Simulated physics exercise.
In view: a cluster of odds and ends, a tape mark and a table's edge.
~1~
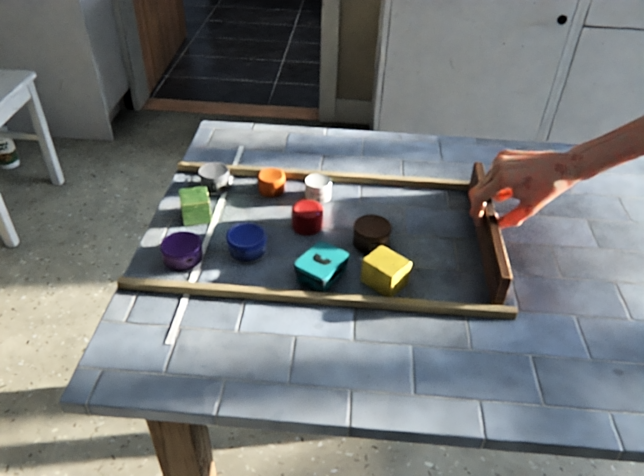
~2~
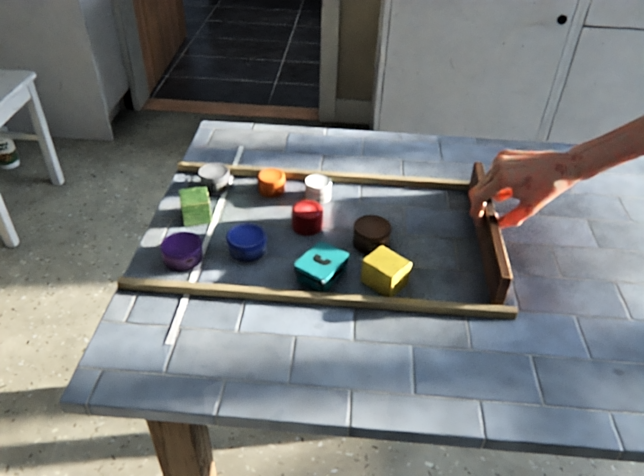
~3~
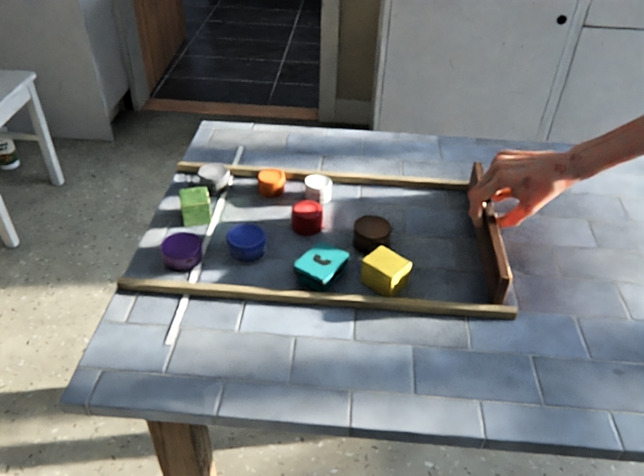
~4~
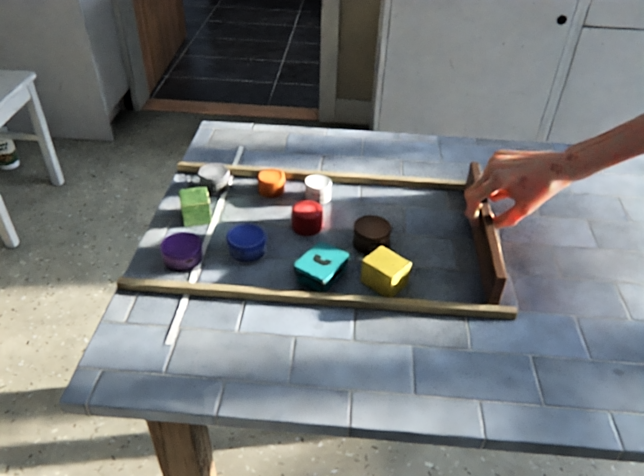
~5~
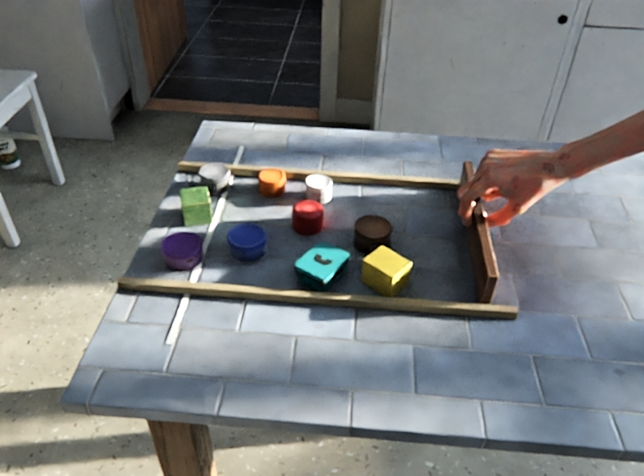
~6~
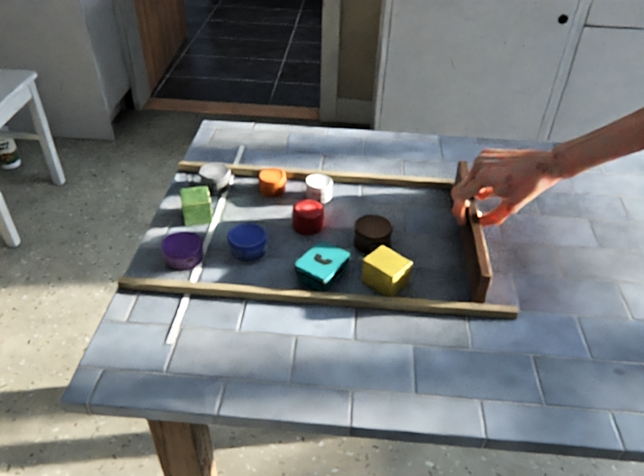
A wooden board, held upright by a hand at the right end of two wooden rails on a tiled table, stays still at first, then slides slightly left. The colourful blocks and tubs between the rails, some near a pale tape line at left, stay where they are.
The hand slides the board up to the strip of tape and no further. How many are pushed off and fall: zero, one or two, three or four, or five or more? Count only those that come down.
The number that fall off is one or two.
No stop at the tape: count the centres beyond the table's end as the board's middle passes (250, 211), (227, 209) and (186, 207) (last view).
The counts: 0, 1 and 5.
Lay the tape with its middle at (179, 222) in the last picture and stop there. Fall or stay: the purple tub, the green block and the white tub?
The purple tub tumbles off, the green block is lost, the white tub remains up.
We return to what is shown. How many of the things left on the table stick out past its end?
The number is 2.
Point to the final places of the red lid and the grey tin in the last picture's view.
First (202, 206), then (189, 179).
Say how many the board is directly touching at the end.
That makes 5.
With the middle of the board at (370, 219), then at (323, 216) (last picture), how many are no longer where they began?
By then 3, and 6.
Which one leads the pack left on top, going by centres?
It is the blue tin.
A little later, none off yet; green block at rest near (196, 206); purple tub at rest near (183, 251); grey tin at rest near (215, 179).
When it is over, the number that fall off is one or two; down, purple tub.
